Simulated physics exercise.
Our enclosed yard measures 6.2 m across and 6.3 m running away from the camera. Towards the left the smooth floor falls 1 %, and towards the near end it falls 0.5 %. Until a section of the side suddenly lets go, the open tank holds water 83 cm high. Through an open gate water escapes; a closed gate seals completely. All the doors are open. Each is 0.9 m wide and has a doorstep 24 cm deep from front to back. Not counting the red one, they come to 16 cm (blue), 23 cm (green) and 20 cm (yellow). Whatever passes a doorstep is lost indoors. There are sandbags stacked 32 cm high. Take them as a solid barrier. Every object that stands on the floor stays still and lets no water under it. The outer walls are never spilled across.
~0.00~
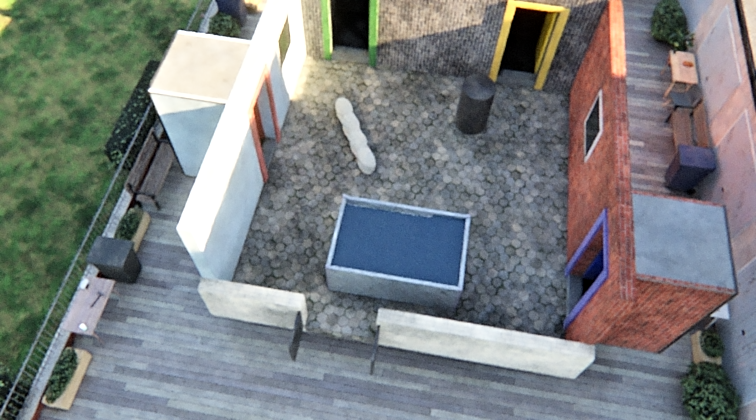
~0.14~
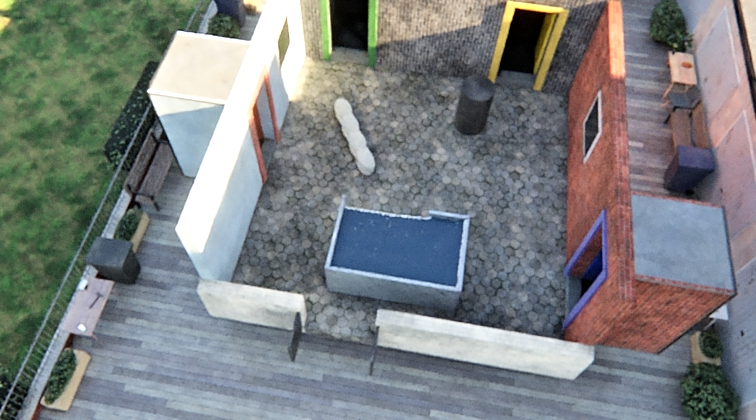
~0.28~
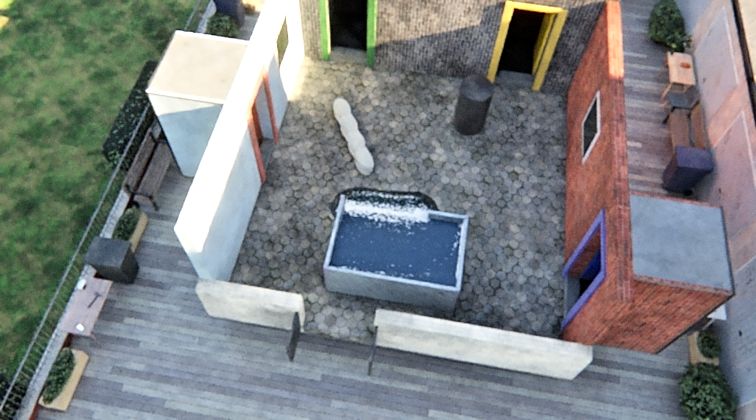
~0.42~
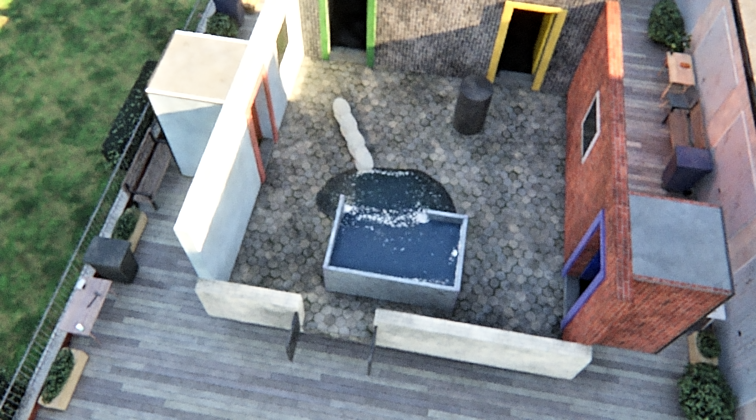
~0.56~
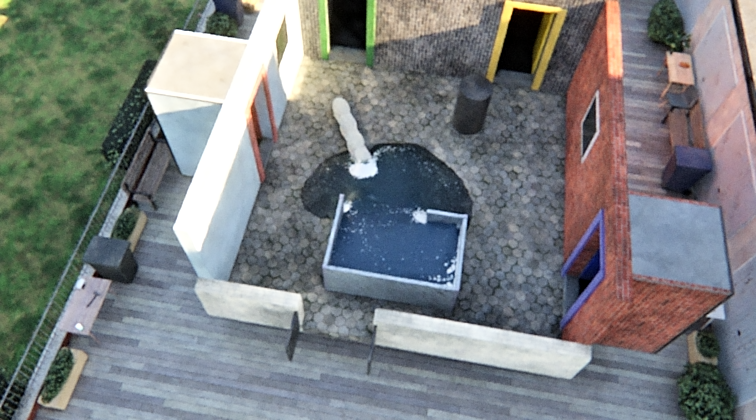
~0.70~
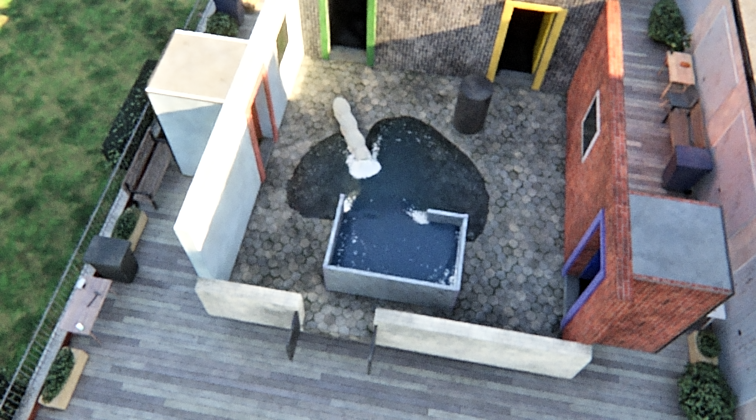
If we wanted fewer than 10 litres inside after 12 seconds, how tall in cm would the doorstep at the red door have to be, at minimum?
It would need to be around 21 cm tall.
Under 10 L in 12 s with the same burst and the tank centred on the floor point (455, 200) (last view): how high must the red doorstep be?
About 5.0 cm.
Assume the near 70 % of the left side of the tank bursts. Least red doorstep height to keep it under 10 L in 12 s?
A height of around 11.5 cm.
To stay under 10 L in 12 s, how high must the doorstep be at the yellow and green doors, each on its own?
You'd want some 6.5 cm at yellow and some 24 cm at green.
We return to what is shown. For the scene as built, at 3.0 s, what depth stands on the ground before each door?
Blue door 0 cm, green door 27 cm, red door 16 cm, yellow door 7 cm.
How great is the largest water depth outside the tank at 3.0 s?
About 39 cm at most.
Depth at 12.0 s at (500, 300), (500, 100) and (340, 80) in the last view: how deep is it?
8, 3 and 6 cm, respectively.
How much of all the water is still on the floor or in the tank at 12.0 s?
Some 90 per cent remains.
After 1.4 s water covers 45 % of the floor, deepest (46 cm) near (371, 174); 5 cm at the red door, 0 litres in over its 13 cm doorstep.
After 3.0 s water covers 60 % of the floor, deepest (39 cm) near (336, 107); 16 cm at the red door, 33 litres in over its 13 cm doorstep.
After 12.0 s water covers 95 % of the floor, deepest (14 cm) near (388, 327); 9 cm at the red door, 46 litres in over its 13 cm doorstep.
At the red door as built, the water arrived by 1.2 s and peaked near 18 cm at 2.2 s.
With a doorstep of 19 cm, 15 litres would have come in within the 12 s; with 22.5 cm, 6 litres. So under 10 litres takes about 21 cm.
